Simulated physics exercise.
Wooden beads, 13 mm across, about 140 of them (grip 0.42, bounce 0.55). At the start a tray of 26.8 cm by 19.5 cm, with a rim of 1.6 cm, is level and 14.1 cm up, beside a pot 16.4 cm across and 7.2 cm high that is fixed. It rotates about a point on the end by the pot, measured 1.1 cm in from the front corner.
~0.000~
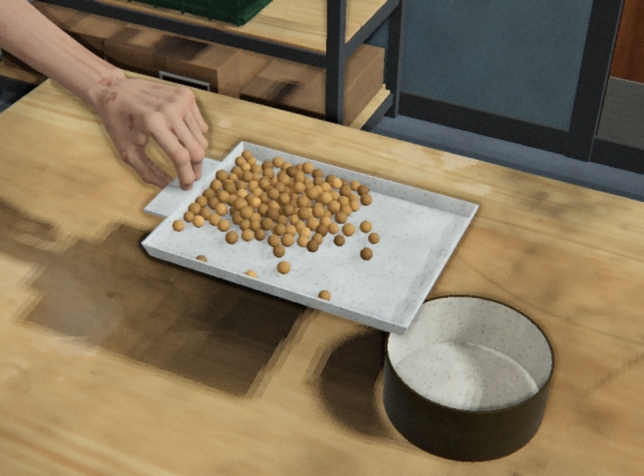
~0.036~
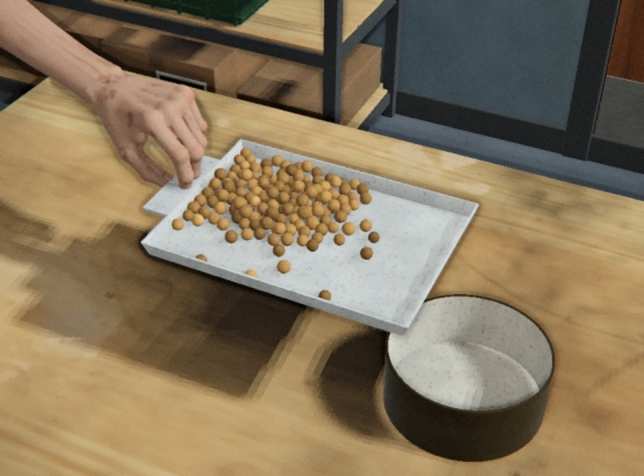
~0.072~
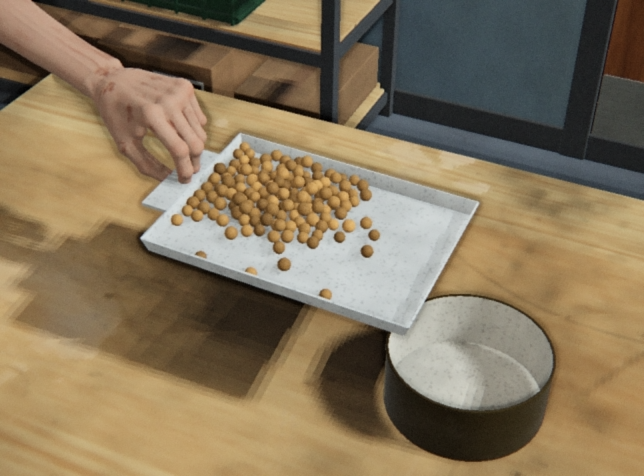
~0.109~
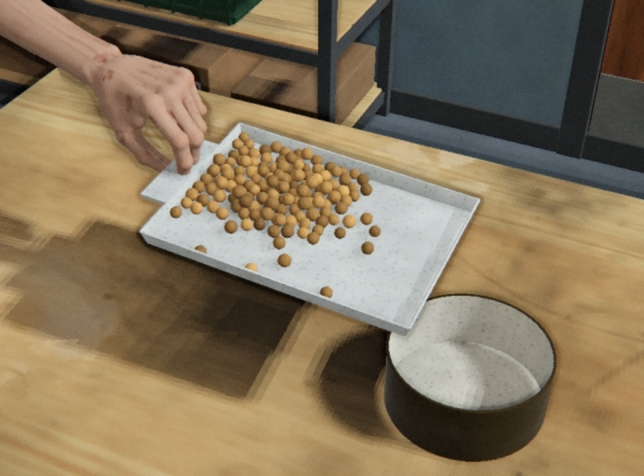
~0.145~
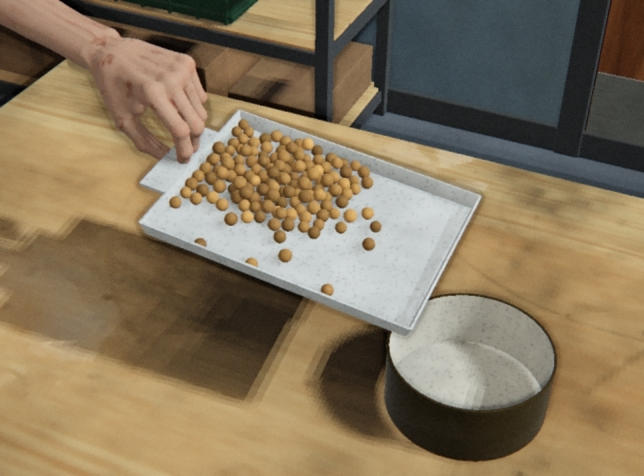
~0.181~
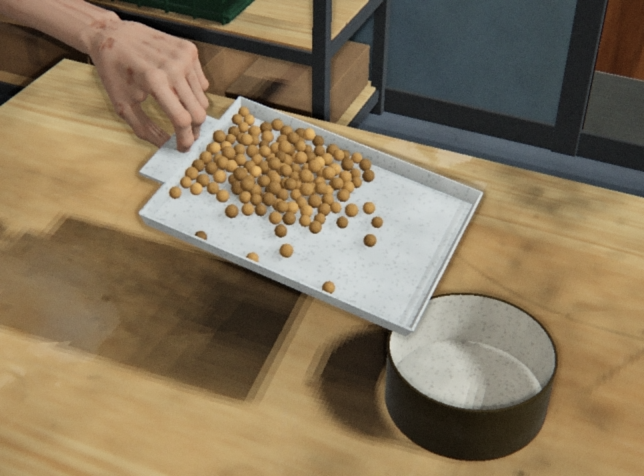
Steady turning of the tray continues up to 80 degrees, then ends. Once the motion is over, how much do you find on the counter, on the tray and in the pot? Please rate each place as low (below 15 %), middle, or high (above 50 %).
Counter: High, tray: Low, pot: Middle.
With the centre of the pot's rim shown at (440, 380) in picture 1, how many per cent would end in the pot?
The share would be some 80 per cent.
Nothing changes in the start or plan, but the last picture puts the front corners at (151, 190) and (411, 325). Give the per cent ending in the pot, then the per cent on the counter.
Pot 50; counter 50.
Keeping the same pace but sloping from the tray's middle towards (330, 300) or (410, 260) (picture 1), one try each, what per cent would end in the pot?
The share comes to roughly 0 in a hundred, then roughly 70 in a hundred.
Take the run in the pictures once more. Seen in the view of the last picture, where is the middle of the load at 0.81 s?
Approx. (453, 339).
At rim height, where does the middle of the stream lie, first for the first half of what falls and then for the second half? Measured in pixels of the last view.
(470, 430) or so first, later (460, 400).
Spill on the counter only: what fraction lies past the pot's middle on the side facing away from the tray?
About 80 per cent.
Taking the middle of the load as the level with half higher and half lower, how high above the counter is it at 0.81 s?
I'd put it near 14 cm.
After 0.56 s, tilt 44 degrees; the tray holds 100 %, the pot 0 %.
After 0.81 s, tilt 66 degrees; the tray holds 45 %, the pot 5 %.
Then, at 1.18 s, tilt 80 degrees; the tray holds 10 %, the pot 25 %.
At rest (2.3 s), counter 65 %, tray 5 %, pot 35 %.
